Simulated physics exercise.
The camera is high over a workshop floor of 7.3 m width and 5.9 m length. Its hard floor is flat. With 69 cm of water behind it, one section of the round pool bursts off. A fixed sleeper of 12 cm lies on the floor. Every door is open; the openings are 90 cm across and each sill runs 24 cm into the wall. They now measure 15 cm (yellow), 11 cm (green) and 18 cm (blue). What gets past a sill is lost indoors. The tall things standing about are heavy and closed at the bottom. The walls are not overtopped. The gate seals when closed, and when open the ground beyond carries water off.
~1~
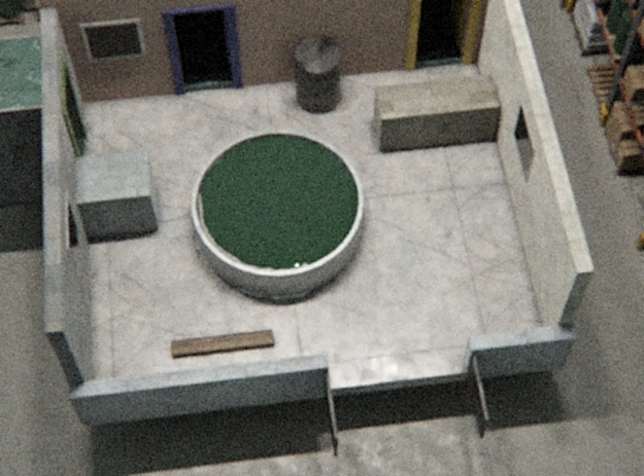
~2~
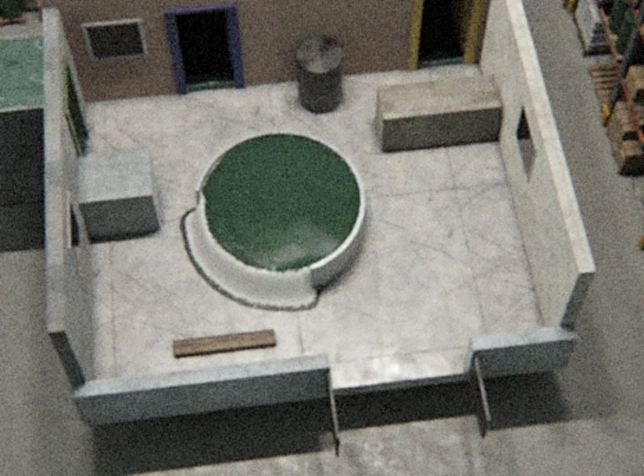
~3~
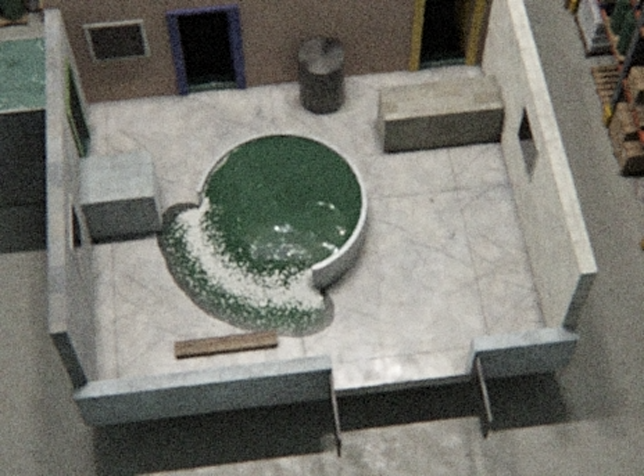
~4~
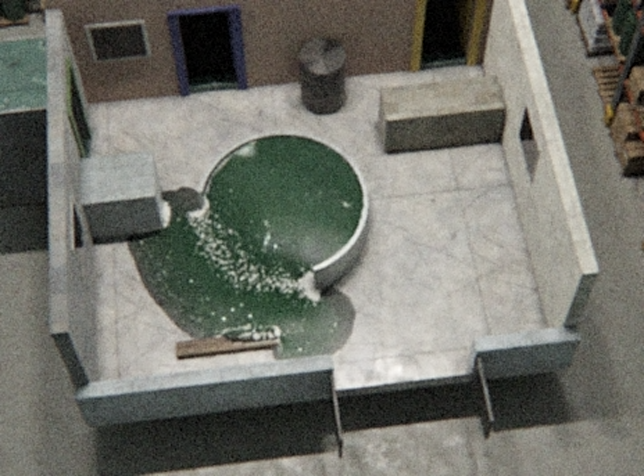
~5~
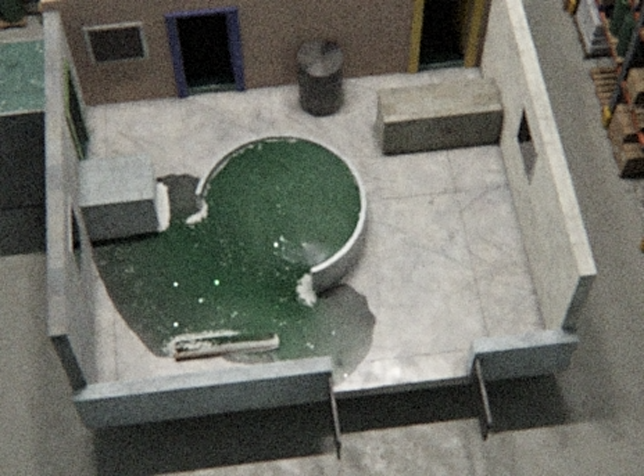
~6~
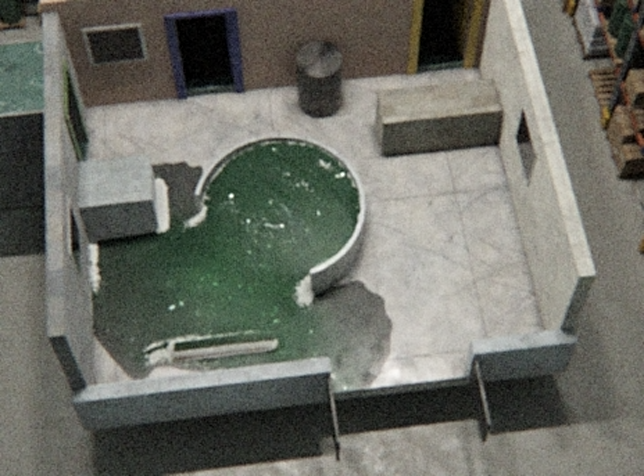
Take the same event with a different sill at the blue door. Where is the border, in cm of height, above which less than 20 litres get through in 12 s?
It would have to be roughly 9 cm high.
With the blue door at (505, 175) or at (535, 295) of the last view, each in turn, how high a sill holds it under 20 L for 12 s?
Roughly 9.5 and 13.0 cm.
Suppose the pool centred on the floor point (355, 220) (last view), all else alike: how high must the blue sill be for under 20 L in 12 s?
About 9.0 cm.
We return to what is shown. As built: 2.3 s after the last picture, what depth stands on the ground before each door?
Depths in cm: Yellow 0, green 0, blue 3.
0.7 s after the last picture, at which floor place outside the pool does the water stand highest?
At about (97, 396).
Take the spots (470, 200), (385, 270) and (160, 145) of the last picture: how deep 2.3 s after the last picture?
In that order: 0, 2 and 1 cm.
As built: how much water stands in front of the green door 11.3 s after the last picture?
Roughly 6.0 cm deep.
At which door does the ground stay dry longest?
Last comes the yellow one.
Then, 0.7 s after the last picture water covers 35 % of the floor, deepest (51 cm) near (97, 396); it has not reached the blue door.
Then, 2.3 s after the last picture water covers 45 % of the floor, deepest (48 cm) near (91, 249); 3 cm at the blue door, 0 litres in over its 18 cm sill.
Then, 11.3 s after the last picture water covers 95 % of the floor, deepest (18 cm) near (91, 249); 11 cm at the blue door, 0 litres in over its 18 cm sill.
At the blue door as built, the water peaked near 18 cm, 4.1 s after the last picture.
With a sill of 7.5 cm, 35 litres would have come in within the 12 s; with 10 cm, 13 litres. So under 20 litres takes about 9 cm.
